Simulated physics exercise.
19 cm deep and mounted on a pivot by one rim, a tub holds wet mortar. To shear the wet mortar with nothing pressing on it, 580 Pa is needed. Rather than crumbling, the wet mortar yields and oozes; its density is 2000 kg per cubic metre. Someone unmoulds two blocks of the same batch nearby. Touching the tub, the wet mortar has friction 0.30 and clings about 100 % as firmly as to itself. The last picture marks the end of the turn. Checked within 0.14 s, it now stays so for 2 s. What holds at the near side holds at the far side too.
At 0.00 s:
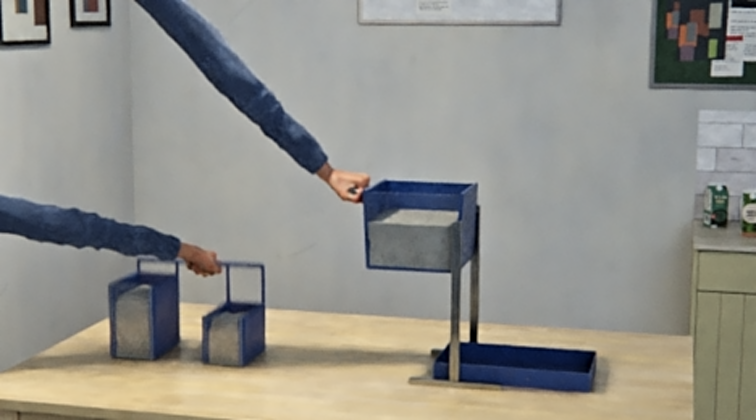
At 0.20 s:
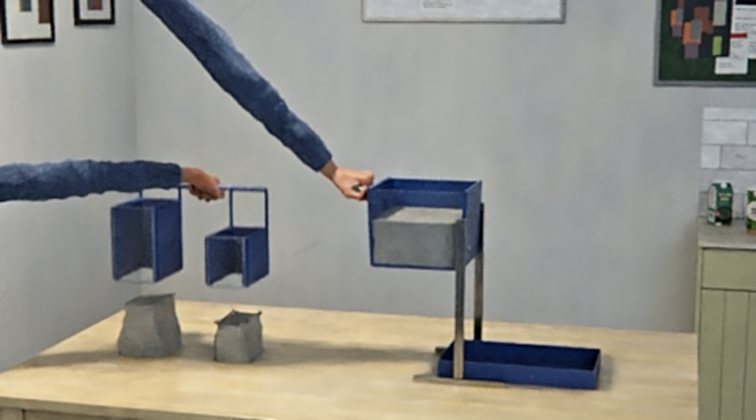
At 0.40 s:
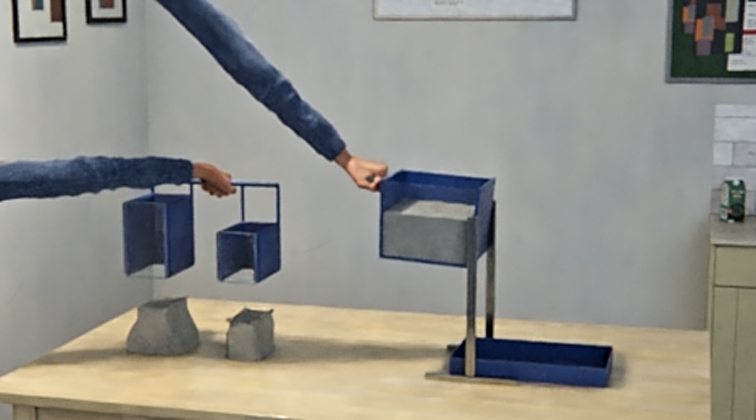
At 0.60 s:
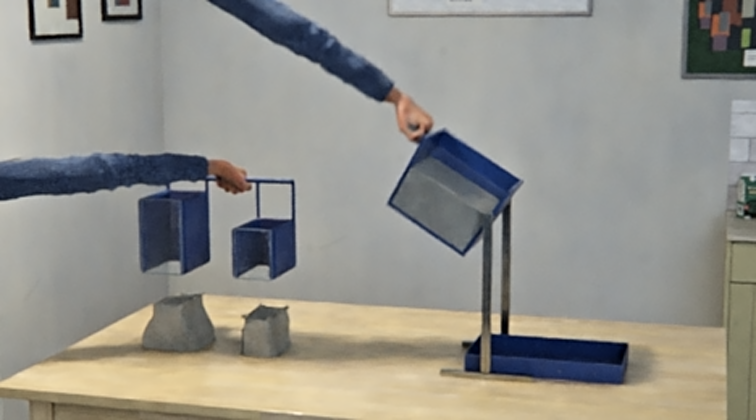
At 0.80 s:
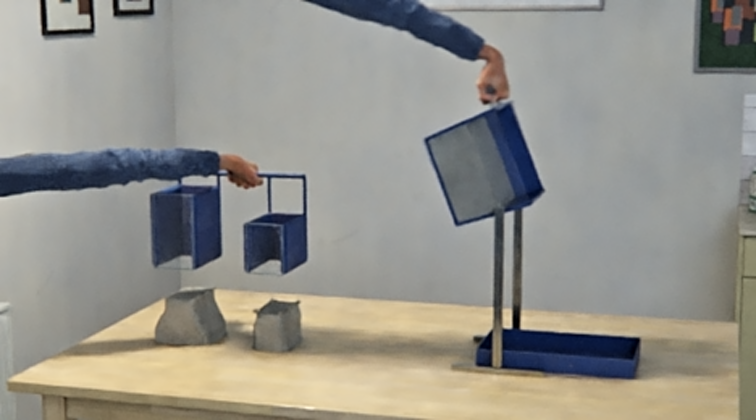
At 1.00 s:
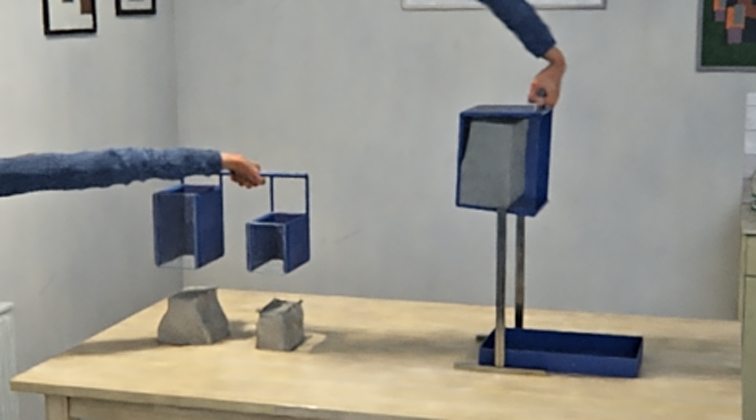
Two arms in blue sleeves reach in from the left over a pale wooden table against a grey wall, seen from the front and slightly above. The lower hand lifts two joined blue moulds off two grey mortar blocks, the left one sagging a little, and holds them above. The upper hand then tips a blue tub of grey mortar rightward onto its side on its metal stand, above a blue tray, as the view shifts slightly left.
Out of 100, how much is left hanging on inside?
Around 56 out of 100.
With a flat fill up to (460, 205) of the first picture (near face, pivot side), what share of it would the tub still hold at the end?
Roughly 40 per cent would still be in the tub at the end.
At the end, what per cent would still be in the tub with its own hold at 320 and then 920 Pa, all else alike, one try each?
You'd see 50 percent the first time and 100 percent the second.
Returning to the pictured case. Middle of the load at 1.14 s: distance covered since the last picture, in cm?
The distance comes to some 5 cm.
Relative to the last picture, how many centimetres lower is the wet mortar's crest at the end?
12 cm or so.
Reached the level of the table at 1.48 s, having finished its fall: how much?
0 %.
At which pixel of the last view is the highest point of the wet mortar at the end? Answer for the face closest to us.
The highest point sits at around (482, 170).
After 1.14 s, the tub is at 92 degrees and holds 100 %.
After 1.31 s, the tub is at 92 degrees and holds 69 %.
After 1.48 s, the tub is at 92 degrees and holds 56 %.
After 1.65 s, the tub is at 92 degrees and holds 56 %.
After 3.00 s, at the end, the tub is at 92 degrees and holds 56 %.
